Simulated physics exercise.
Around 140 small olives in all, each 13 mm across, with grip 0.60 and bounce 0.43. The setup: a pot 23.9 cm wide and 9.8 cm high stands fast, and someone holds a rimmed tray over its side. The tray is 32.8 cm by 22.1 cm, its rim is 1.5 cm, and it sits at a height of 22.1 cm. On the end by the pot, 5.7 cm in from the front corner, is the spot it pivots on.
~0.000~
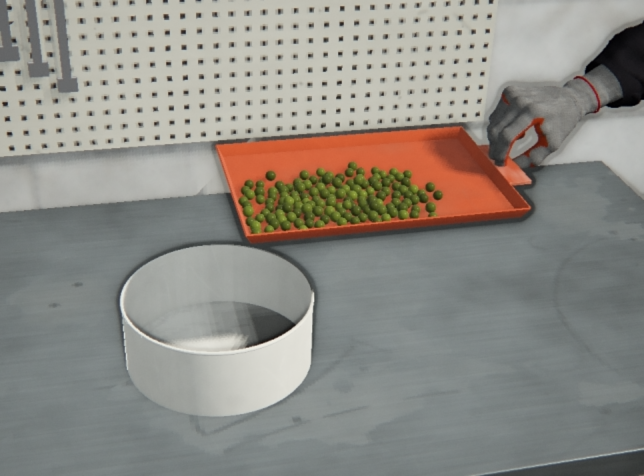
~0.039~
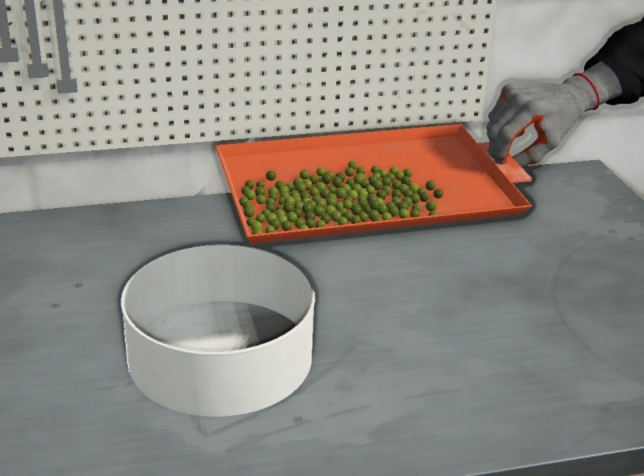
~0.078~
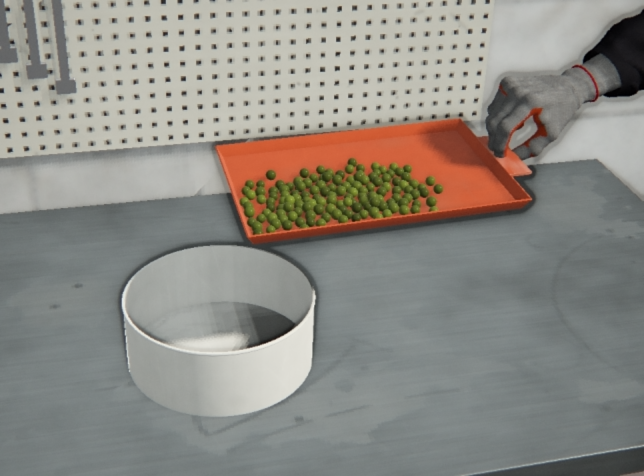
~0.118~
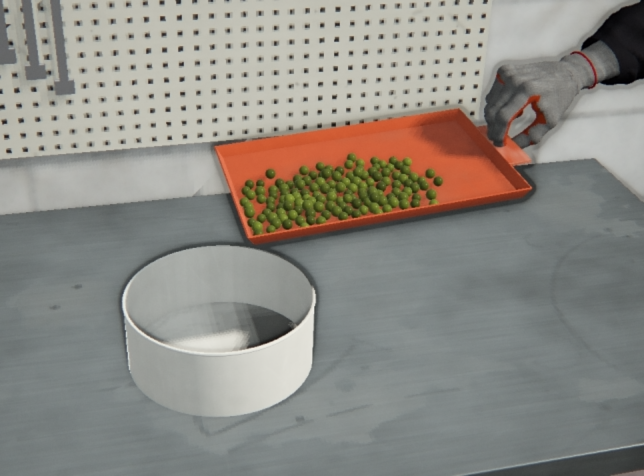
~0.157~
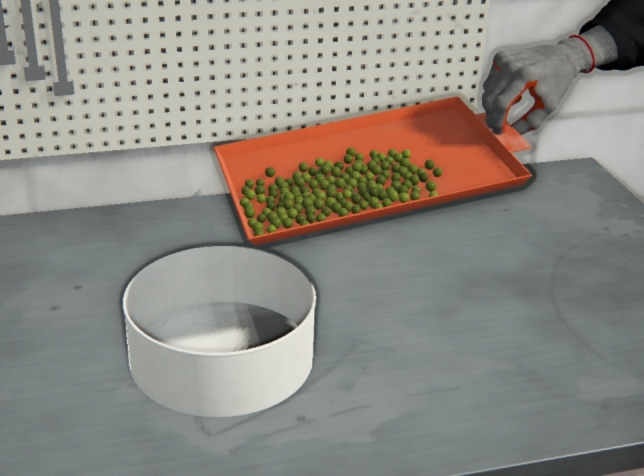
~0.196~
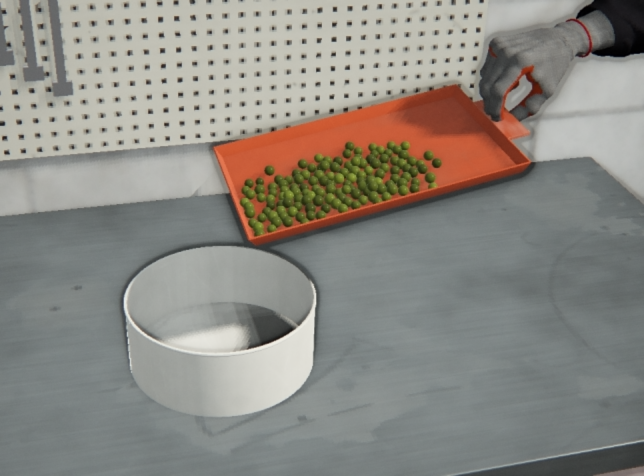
The clip shows a gloved hand holding an orange rimmed tray of small green olives behind a white round pot on a grey surface, then raising the tray's right end while the olives stay clustered toward the left.
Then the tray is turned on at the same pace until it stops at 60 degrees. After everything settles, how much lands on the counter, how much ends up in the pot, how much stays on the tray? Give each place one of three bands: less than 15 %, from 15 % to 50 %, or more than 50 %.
Counter - less than 15 %; pot - more than 50 %; tray - from 15 % to 50 %.
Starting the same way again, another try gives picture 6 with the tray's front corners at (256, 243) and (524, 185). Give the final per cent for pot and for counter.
Pot: 25, counter: 50.
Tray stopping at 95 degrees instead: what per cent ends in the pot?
Estimated share: About 95 %.
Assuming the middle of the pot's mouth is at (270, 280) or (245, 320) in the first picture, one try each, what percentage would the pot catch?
Some 40 and 55 per cent.
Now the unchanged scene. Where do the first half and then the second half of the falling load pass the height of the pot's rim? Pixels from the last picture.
Near (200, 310) at first, near (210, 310) afterwards.
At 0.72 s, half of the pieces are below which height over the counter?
Around 26 cm up.
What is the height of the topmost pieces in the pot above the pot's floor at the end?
Some 2.0 cm up.
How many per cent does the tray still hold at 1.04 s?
Load share: Around 45%.
After 0.51 s, tilt 35 degrees; the tray holds 100 %, the pot 0 %.
After 0.72 s, tilt 51 degrees; the tray holds 95 %, the pot 0 %.
After 1.04 s, tilt 60 degrees; the tray holds 45 %, the pot 35 %.
By 2.1 s all is still; counter 5 %, pot 65 %, tray 30 %.
